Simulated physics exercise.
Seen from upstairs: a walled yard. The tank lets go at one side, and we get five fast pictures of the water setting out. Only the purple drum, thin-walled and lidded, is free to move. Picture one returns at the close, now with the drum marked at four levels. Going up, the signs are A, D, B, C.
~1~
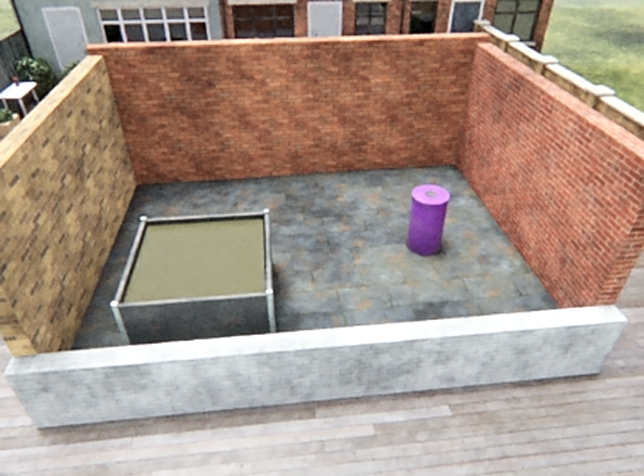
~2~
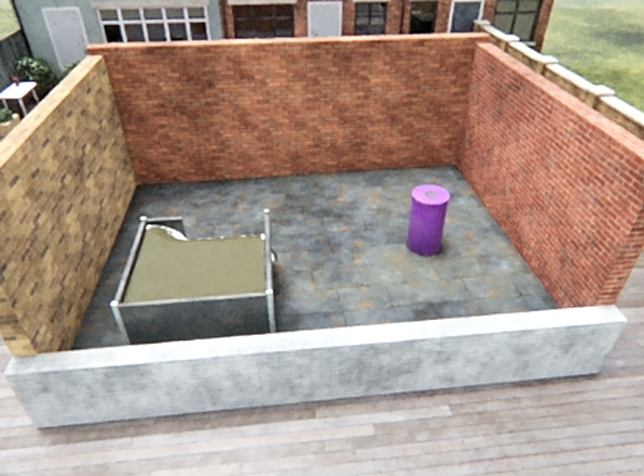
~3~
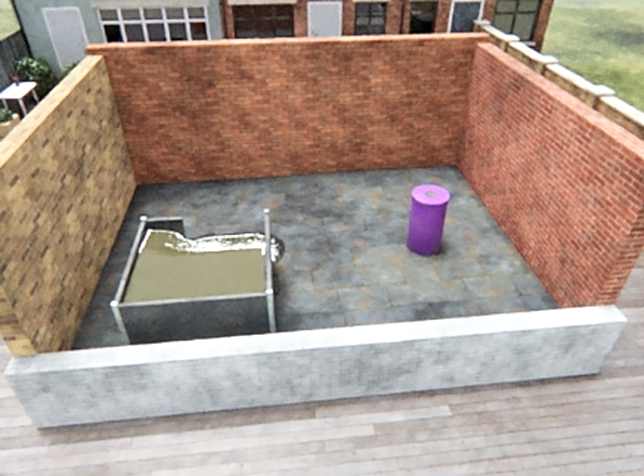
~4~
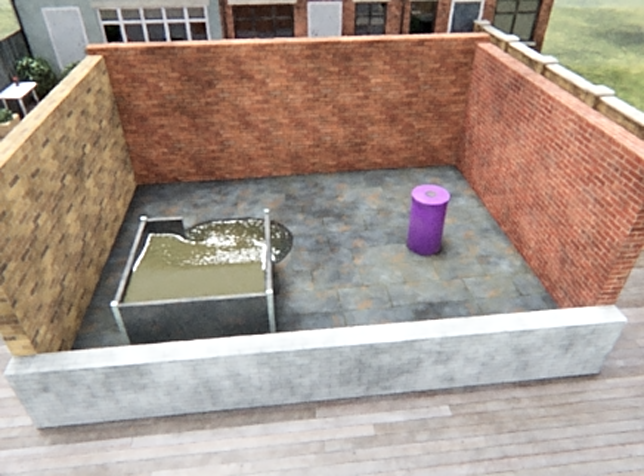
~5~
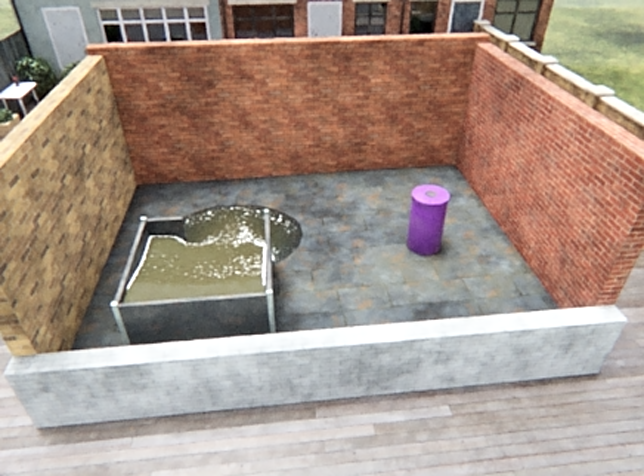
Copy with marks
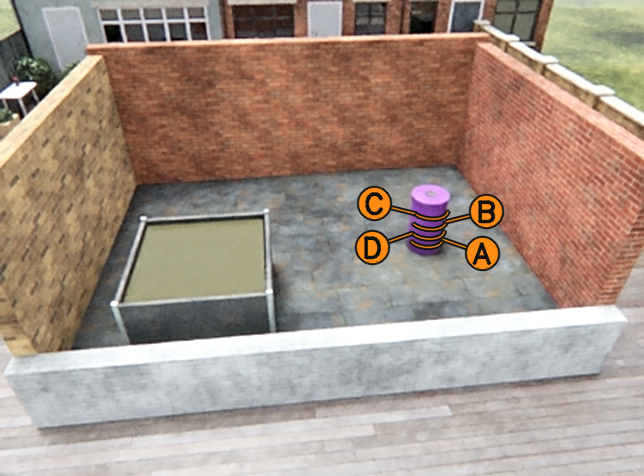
Murky water pouring from the back of an open tank and spreading across a walled yard, a purple drum standing still at right.
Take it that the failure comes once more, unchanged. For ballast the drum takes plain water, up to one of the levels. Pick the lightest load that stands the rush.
Use line A.
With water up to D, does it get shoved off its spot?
No, not at all.
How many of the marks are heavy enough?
All of them.
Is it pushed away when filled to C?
No, that is safe.
On the marked copy, A at (430, 247); B at (433, 229); C at (435, 219); D at (431, 239); from the bottom up A, D, B, C.
For line A, it does not move.
For line B, it does not move.
For line C, it does not move.
For line D, it does not move.
